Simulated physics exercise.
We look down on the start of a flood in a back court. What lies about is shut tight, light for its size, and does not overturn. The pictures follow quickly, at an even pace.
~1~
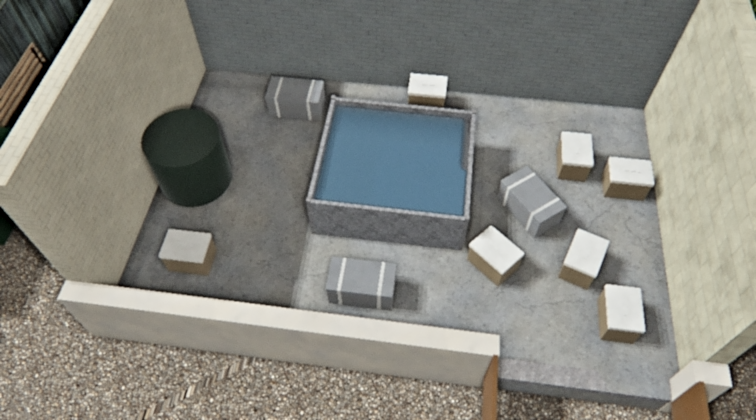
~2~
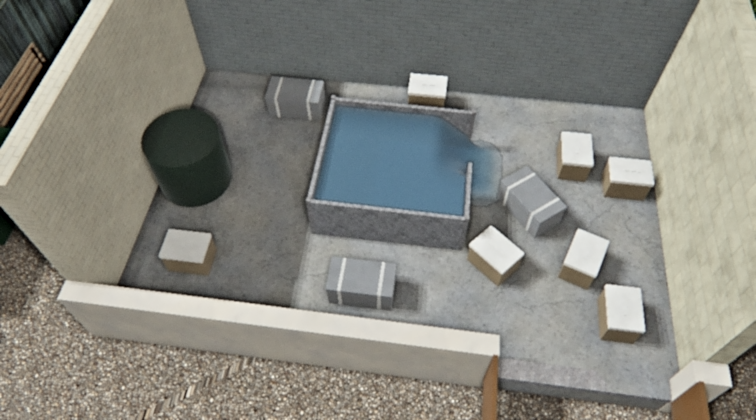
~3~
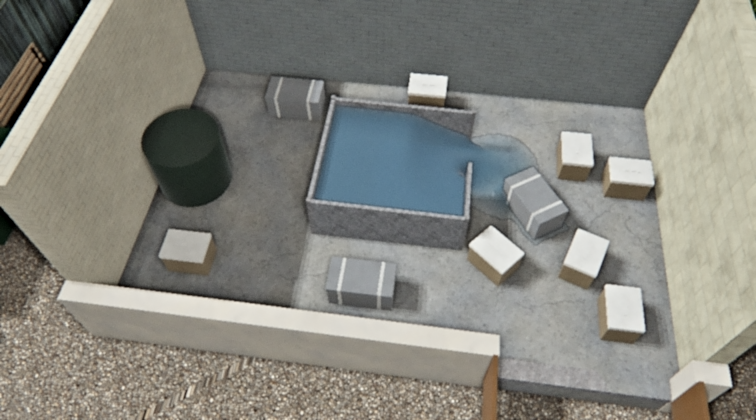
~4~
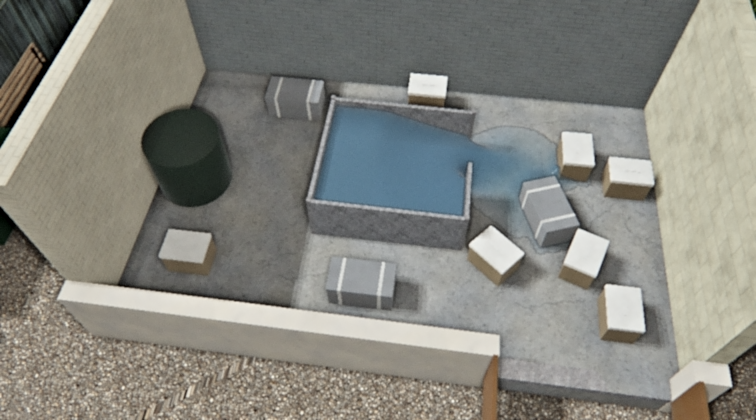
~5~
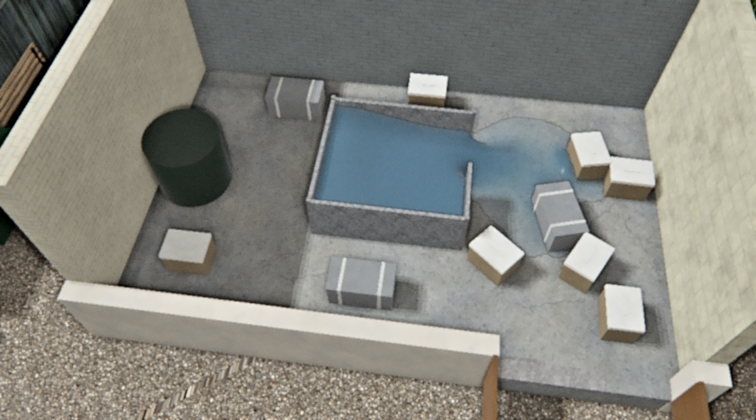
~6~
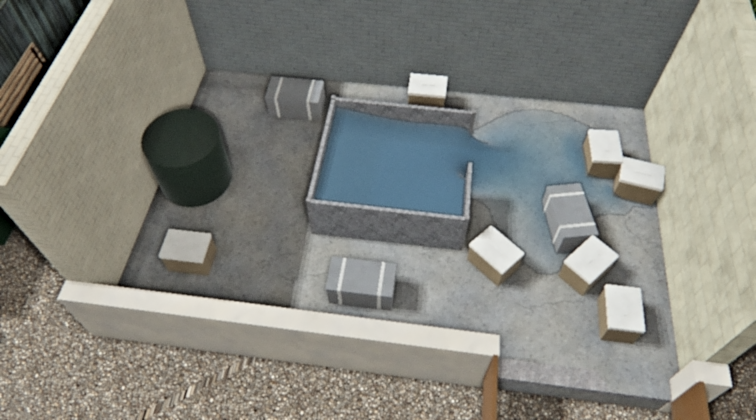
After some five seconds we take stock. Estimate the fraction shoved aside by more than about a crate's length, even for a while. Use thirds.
It is one to two thirds.
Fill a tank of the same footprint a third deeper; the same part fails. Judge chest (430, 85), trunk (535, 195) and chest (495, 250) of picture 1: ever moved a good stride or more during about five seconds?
One after the other: Shifted that much, swept aside, short of that.
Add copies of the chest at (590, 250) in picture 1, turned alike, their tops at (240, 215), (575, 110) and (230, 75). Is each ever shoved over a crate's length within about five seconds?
In turn: Under that, pushed that far, under that.
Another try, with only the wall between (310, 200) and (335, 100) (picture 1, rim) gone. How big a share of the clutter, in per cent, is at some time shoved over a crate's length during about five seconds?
Near 50 in a hundred.
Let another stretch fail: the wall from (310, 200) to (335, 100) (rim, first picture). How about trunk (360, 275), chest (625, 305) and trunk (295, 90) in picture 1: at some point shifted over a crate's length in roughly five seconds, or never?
As listed: Pushed that far, under that, pushed that far.
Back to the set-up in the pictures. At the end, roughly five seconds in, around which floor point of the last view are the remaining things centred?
Roughly at (399, 212).
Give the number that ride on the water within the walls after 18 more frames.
2 of them.
A moment on, 2 of 10 are well off their spots; 1 afloat.
Next, 2 of 10 are well off their spots; 3 afloat.
Later, 5 of 10 are well off their spots; 2 afloat.
In the end, 6 of 10 are well off their spots, and 6 have been at some point; 1 afloat.
